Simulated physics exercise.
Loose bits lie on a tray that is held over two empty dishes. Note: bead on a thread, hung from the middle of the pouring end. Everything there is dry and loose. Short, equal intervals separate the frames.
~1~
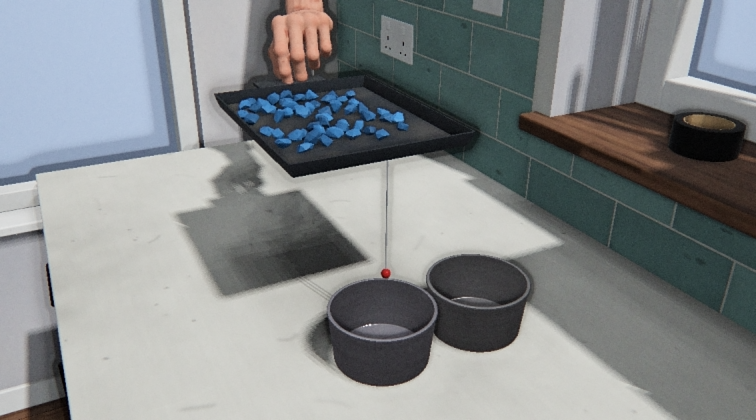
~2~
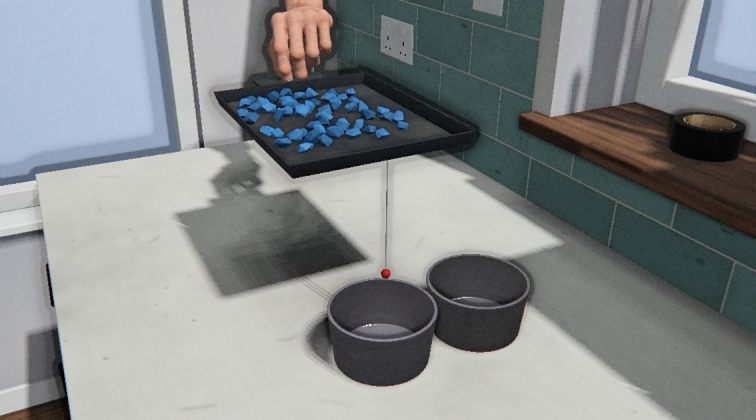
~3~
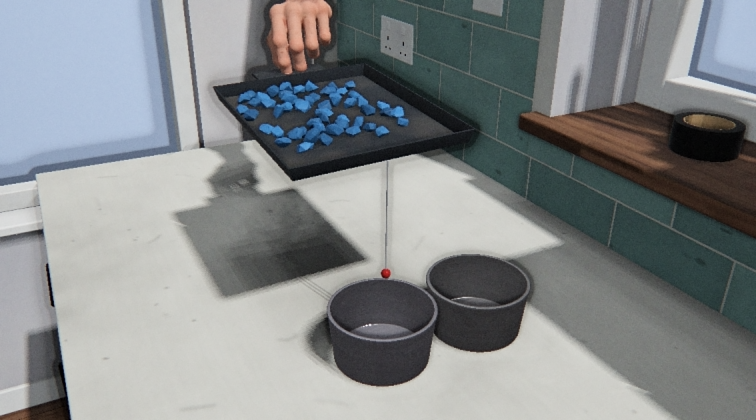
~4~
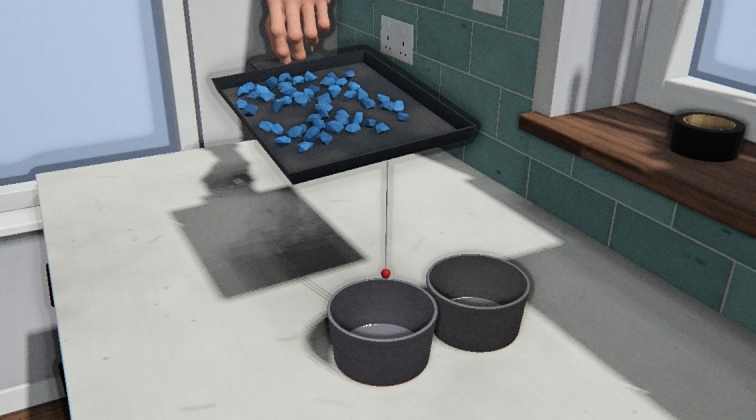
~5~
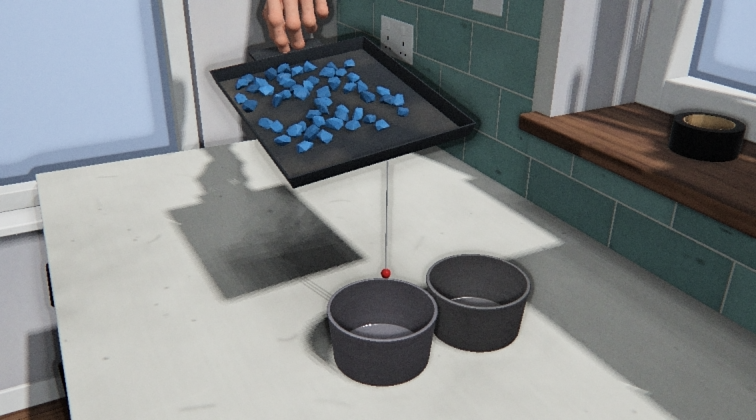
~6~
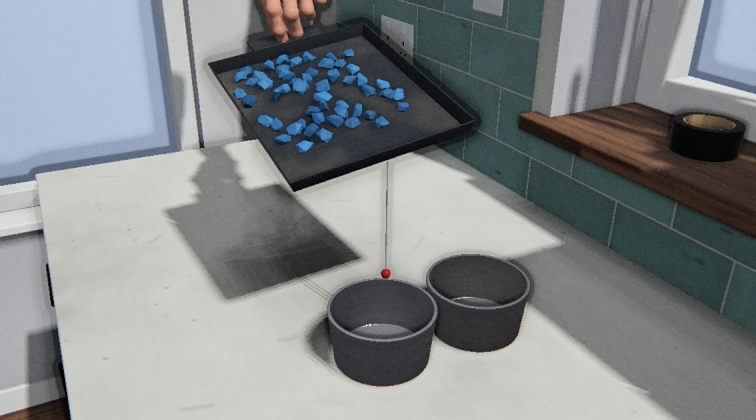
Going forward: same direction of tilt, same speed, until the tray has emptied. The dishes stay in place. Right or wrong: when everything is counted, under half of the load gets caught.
Right.
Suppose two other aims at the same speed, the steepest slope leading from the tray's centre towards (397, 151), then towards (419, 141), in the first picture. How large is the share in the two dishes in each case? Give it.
Lab note: Try one about 90 %, try two 70 %.
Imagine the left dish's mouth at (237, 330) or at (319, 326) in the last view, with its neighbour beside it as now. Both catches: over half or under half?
So that's a greater portion the first time round, a greater portion the second.
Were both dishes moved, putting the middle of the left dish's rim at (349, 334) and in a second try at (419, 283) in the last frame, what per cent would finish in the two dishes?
I'd expect some 20 percent, and then some 0 percent.
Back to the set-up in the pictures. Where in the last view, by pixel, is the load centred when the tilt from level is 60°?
Close to (303, 165).
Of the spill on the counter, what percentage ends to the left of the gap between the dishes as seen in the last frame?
It works out at some 100 percent.
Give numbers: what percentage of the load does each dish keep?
Per hundred pieces, the left dish ends with about 20 and the right dish with about 0.
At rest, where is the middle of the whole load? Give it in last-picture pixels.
Near (301, 367), more or less.
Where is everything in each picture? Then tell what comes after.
In the first frame, corners of the pouring end (292, 162) and (469, 131), level; middle of the load (303, 113), aquarium stones; left dish (408, 357); right dish (506, 324); bead on its thread (386, 273).
In the second frame, corners of the pouring end (292, 163) and (469, 130), level; middle of the load (303, 112).
In the third frame, corners of the pouring end (292, 166) and (469, 128), tipped barely, lowest at the left corner; middle of the load (303, 107).
In the fourth frame, corners of the pouring end (292, 170) and (469, 125), tipped a little, lowest at the left corner; middle of the load (303, 101).
In the fifth frame, corners of the pouring end (292, 174) and (470, 122), tipped a little, lowest at the left corner; middle of the load (302, 95).
In the sixth frame, corners of the pouring end (292, 179) and (470, 119), tipped clearly, lowest at the left corner; middle of the load (301, 88); left dish (408, 357); right dish (506, 324).
Just after the last frame, tray tipped steeply; the larger part on the tray; about a tenth in the air.
A moment on, tray tipped right over; roughly a quarter on the tray; just a few in the left dish; roughly a third outside both; roughly half in the air.
Further on, tray tipped past a quarter turn; roughly a quarter in the left dish; the larger part outside both.
When it is over, tray tipped past a quarter turn; roughly a quarter in the left dish; not one in the right dish; the larger part outside both.
